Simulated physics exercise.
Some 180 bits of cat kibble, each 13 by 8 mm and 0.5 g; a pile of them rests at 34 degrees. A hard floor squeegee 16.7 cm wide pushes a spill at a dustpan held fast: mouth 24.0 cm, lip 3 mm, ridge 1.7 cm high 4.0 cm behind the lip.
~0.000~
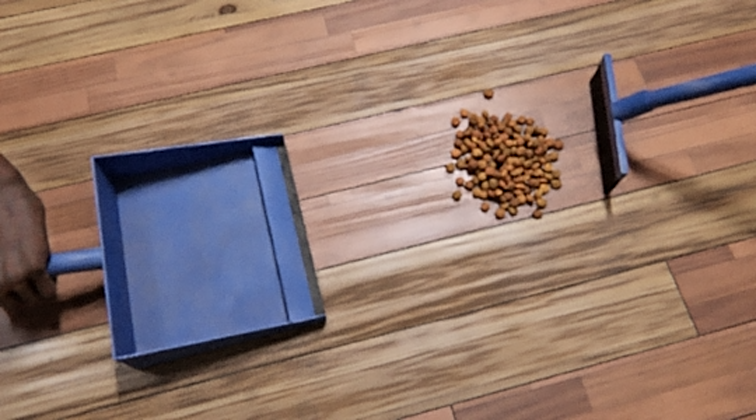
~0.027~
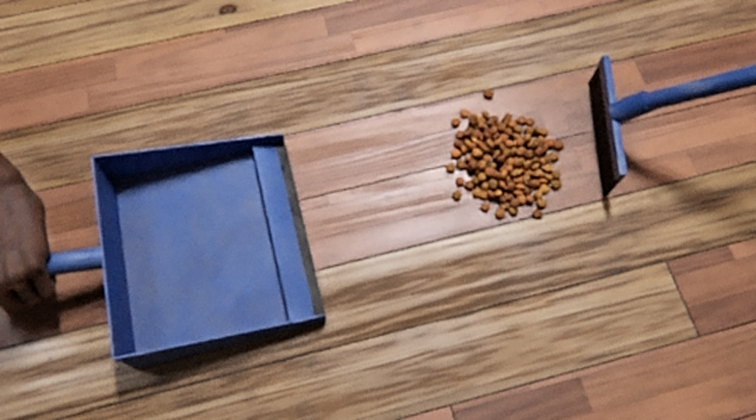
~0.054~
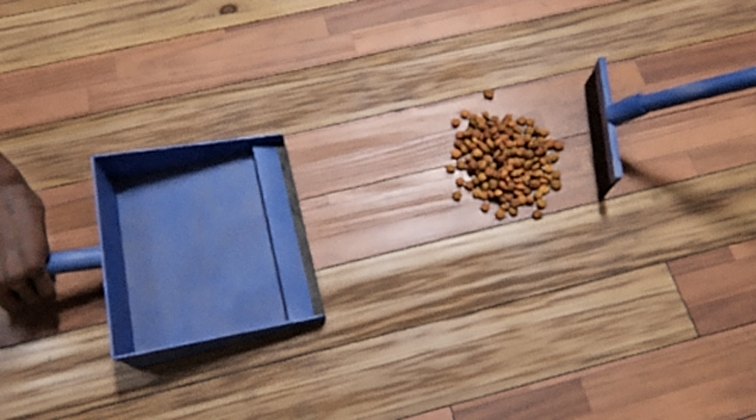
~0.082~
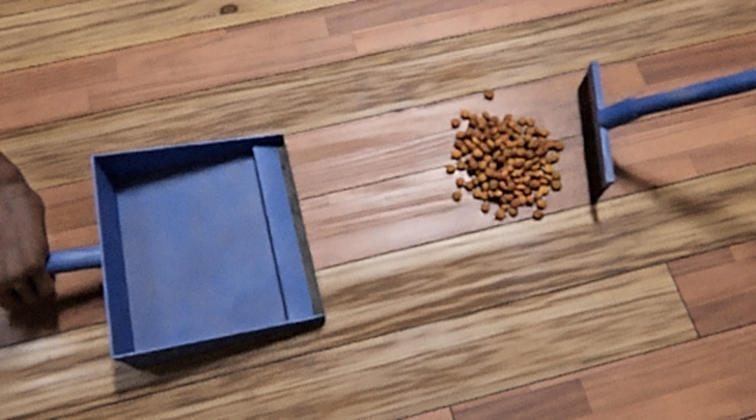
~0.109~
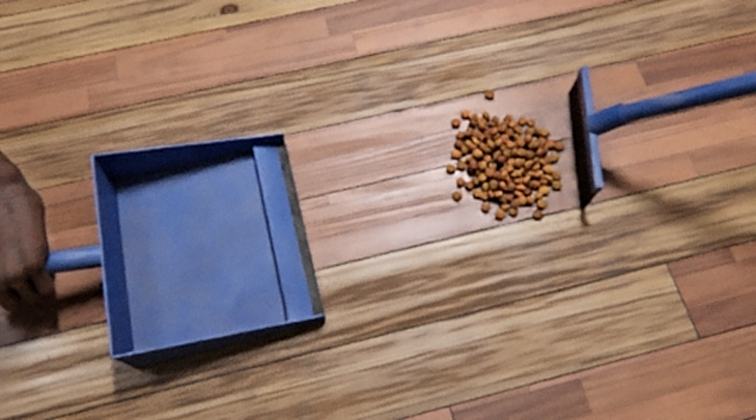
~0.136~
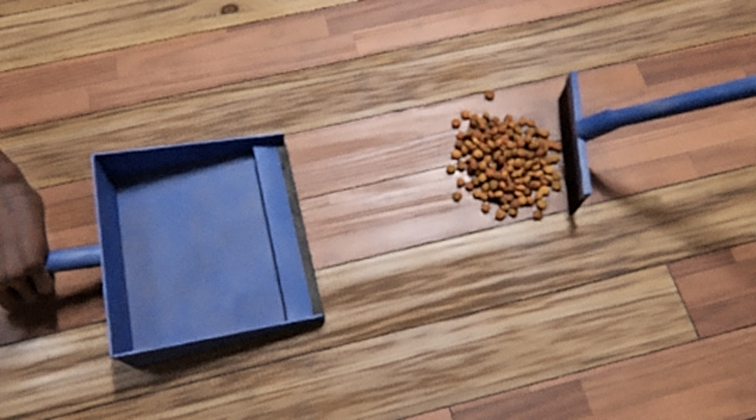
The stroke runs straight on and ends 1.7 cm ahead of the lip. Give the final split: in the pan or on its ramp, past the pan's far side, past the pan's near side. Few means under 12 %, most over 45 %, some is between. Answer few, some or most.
Pan: Few, far side: Few, near side: Few.
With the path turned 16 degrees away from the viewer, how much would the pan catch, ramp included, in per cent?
It would be near 20 per cent.
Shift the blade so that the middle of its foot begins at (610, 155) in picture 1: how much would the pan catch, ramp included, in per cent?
About 0 per cent.
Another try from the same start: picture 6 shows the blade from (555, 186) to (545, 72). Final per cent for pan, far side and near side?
Pan 30, far 20, near 0.
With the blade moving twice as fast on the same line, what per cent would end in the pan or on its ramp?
It would be near 25 per cent.
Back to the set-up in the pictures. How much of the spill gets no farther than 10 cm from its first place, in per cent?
Roughly 20 per cent.
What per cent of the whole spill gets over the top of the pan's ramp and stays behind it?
About 0 per cent.
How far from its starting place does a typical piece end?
Some 22 cm.
After 0.39 s, middle of the blade 19 cm from the lip; 0 % over the lip, far side 0 %, near side 0 %.
After 0.56 s, middle of the blade 9 cm from the lip; 0 % over the lip, far side 0 %, near side 0 %.
After 0.85 s, middle of the blade 4 cm from the lip; 5 % over the lip, far side 0 %, near side 0 %.
In the end, at 1.4 s, pan 5 %, far side 0 %, near side 0 %, in front of the lip or behind the blade 90 %.
